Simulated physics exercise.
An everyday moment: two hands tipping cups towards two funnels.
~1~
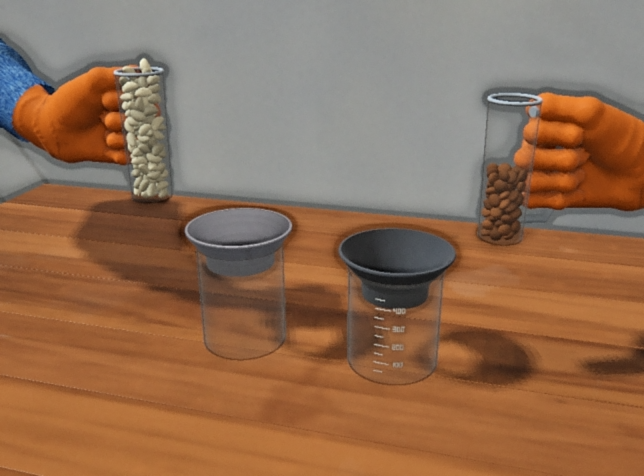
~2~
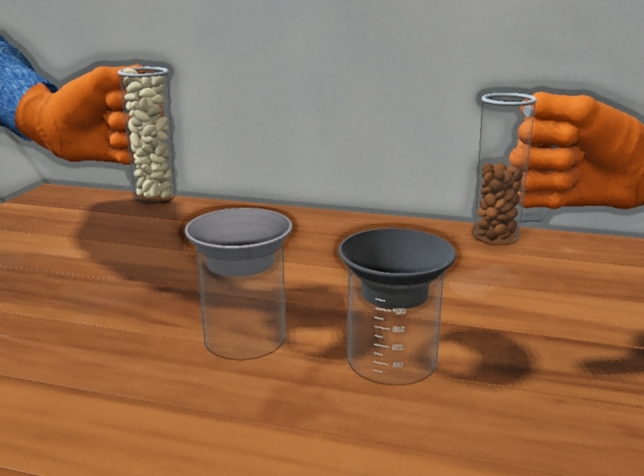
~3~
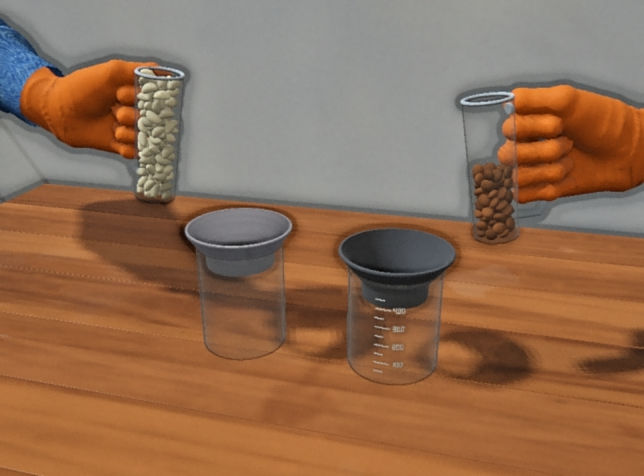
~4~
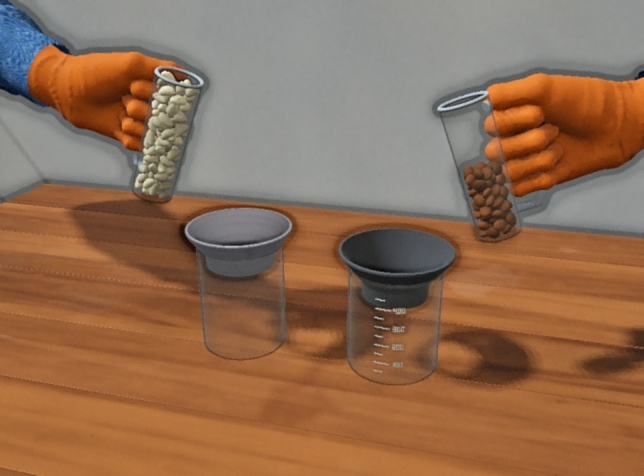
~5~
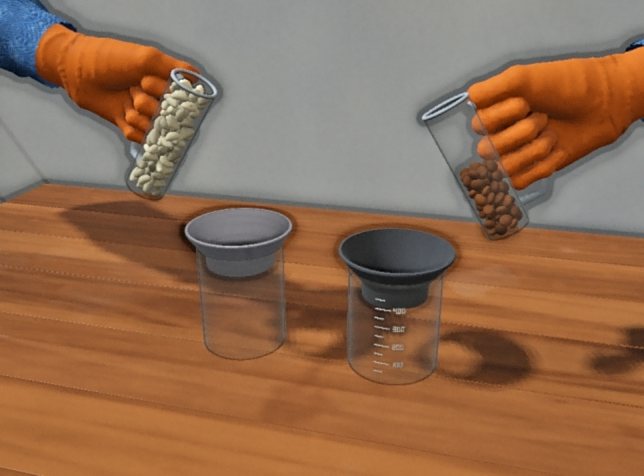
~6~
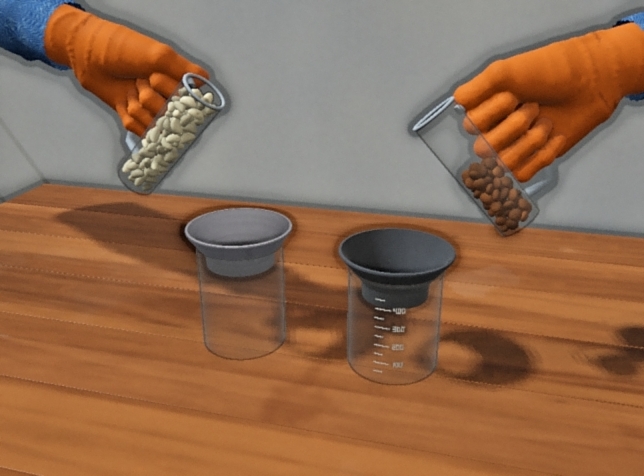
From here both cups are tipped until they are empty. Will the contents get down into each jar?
In the end the left one empties into its jar, and the right one empties into its jar.
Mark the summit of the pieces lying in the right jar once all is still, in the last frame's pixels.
Near (418, 348).
Then, 0.28 s on from there, left, the whole lot still in the cup; right, the whole lot still in the cup.
Then, 0.63 s on from there, left, all but a few still in the cup, only a few in or over the funnel, only a few down in the jar; right, the whole lot still in the cup.
Then, 1.01 s on from there, left, all but a few still in the cup, only a few down in the jar; right, the whole lot still in the cup.
In the end, left, the whole lot down in the jar; right, the whole lot down in the jar.
